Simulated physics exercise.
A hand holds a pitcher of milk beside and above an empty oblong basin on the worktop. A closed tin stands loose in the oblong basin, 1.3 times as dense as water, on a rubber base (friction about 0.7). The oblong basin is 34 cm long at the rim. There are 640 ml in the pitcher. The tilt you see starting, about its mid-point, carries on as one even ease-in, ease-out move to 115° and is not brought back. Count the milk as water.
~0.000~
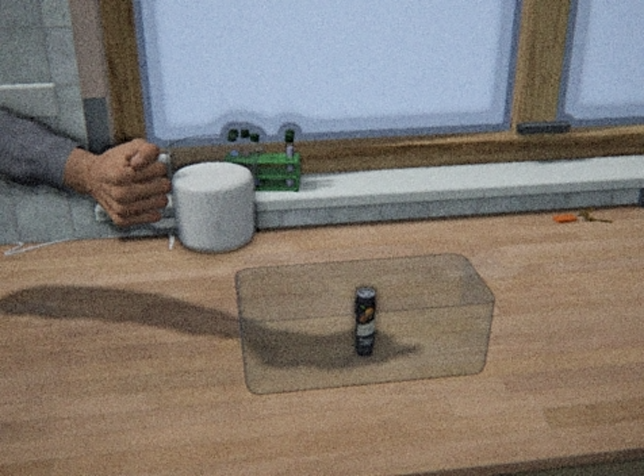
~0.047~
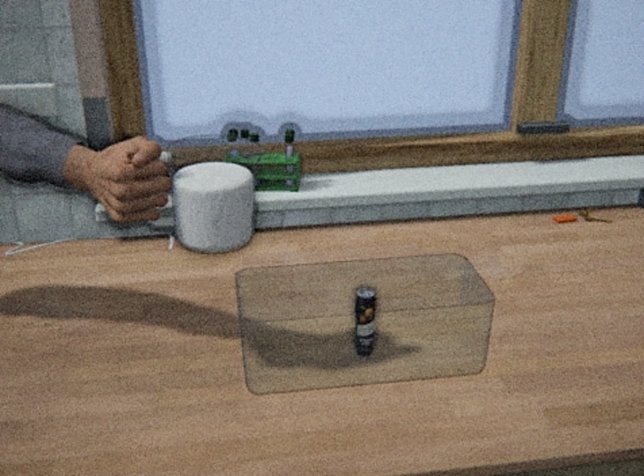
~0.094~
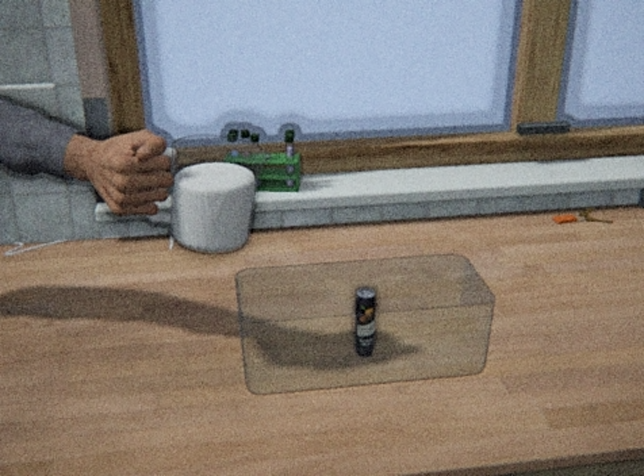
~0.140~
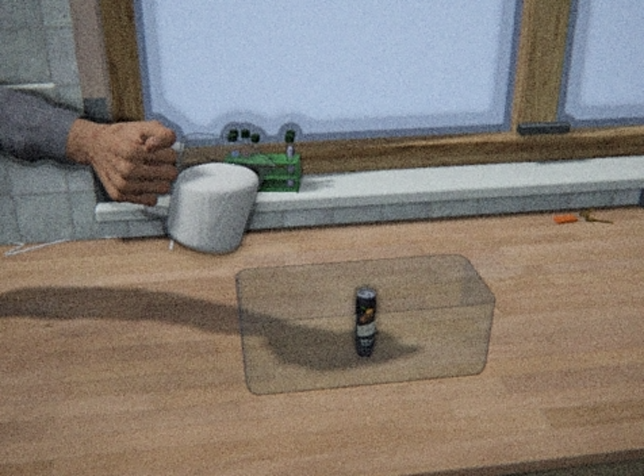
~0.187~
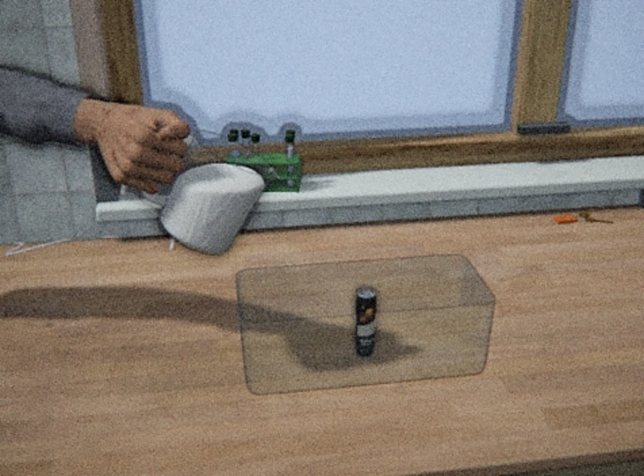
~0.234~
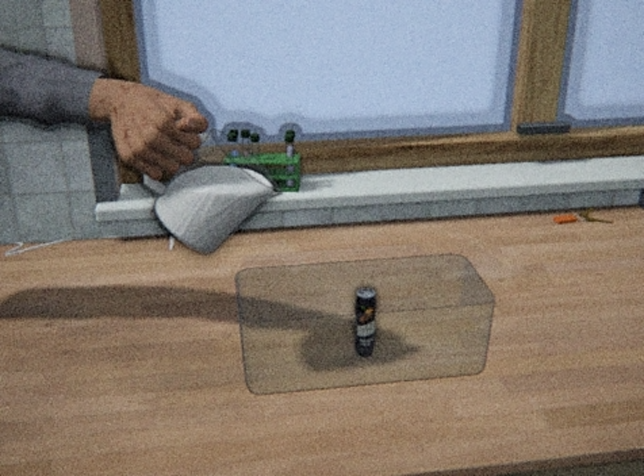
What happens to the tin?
It keeps standing.
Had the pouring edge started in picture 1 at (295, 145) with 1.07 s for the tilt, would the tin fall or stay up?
Then it goes over.
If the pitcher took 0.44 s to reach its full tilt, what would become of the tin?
The tin keeps standing.
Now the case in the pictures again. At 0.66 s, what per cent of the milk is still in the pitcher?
Near 8 in a hundred.
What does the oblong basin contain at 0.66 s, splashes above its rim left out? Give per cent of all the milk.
Near 80 in a hundred.
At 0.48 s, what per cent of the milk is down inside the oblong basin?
Near 18 in a hundred.
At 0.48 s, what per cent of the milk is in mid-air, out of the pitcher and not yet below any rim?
About 32 per cent.
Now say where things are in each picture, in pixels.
In the first picture, tilt 0°; pouring edge (265, 147); surface from (172, 176) to (252, 172); the oblong basin's rim runs from (238, 296) to (480, 278); the tin's top is at (366, 296).
In the second picture, tilt 2°; pouring edge (266, 149); surface from (172, 176) to (252, 172).
In the third picture, tilt 8°; pouring edge (271, 154); surface from (175, 176) to (255, 173).
In the fourth picture, tilt 17°; pouring edge (277, 163); surface from (176, 179) to (259, 174).
In the fifth picture, tilt 29°; pouring edge (282, 176); surface from (173, 185) to (265, 177).
In the sixth picture, tilt 43°; pouring edge (283, 192); surface from (162, 194) to (271, 183).
After 0.48 s the tilt is 110° and 50 per cent is still to pour; the tin stands where it began.
After 0.66 s the tilt is 115° and 8 per cent is still to pour; the tin stands where it began.
After 0.85 s the tilt is 115° and 0 per cent is still to pour; the tin stands where it began.
After 1.06 s the tilt is 115° and 0 per cent is still to pour; the tin stands where it began.
In the end the tin stands where it began.
